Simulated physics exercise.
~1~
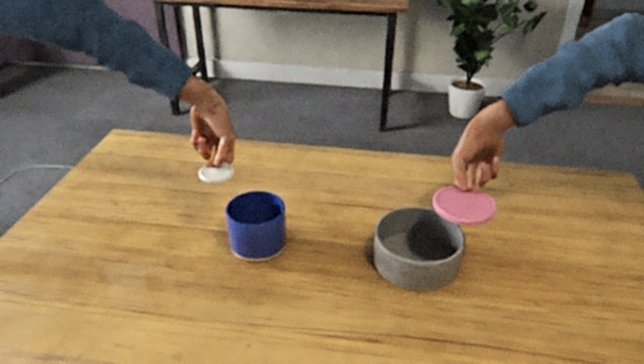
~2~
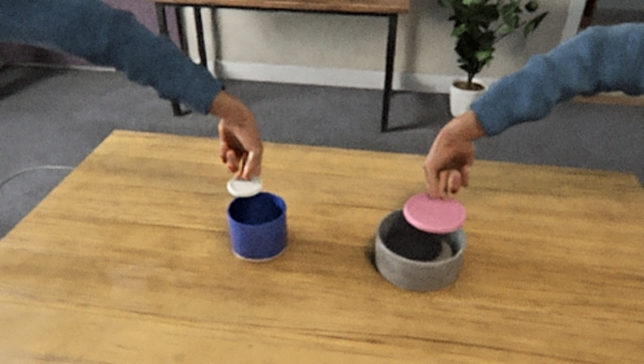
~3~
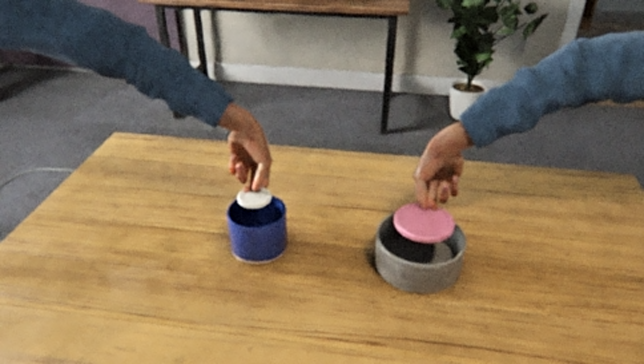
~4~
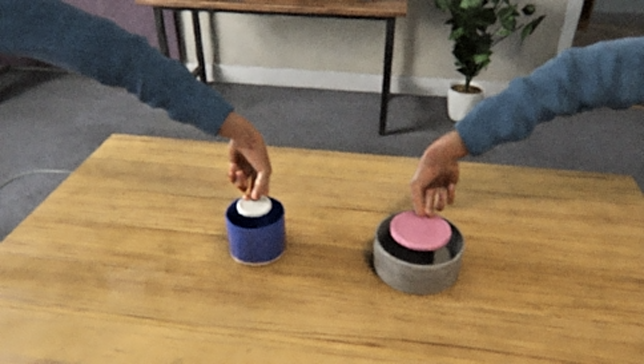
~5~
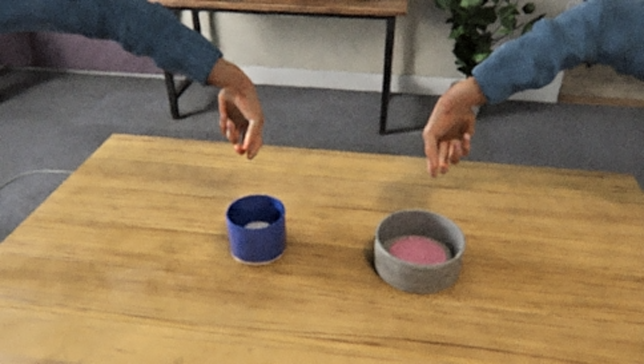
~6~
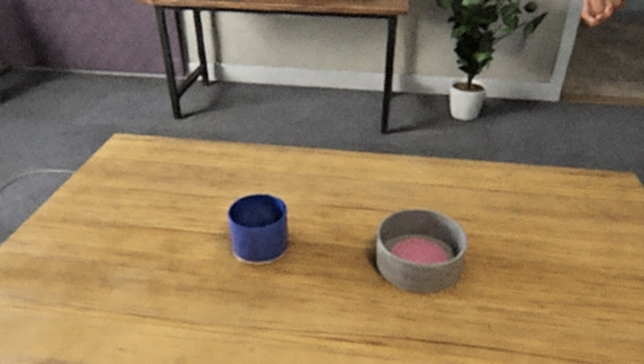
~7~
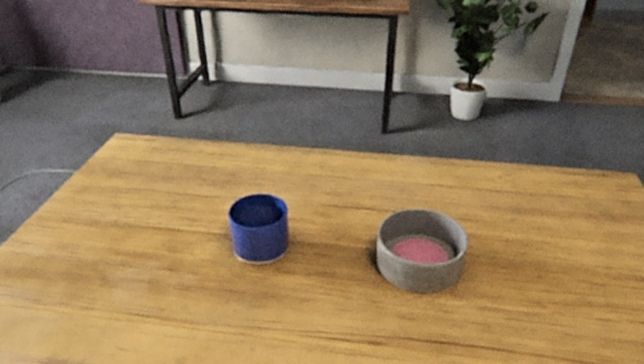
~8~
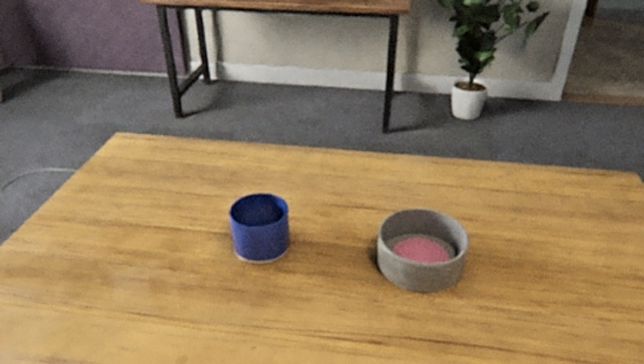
Two hands lower a white disc and a pink disc into separate containers, then withdraw.
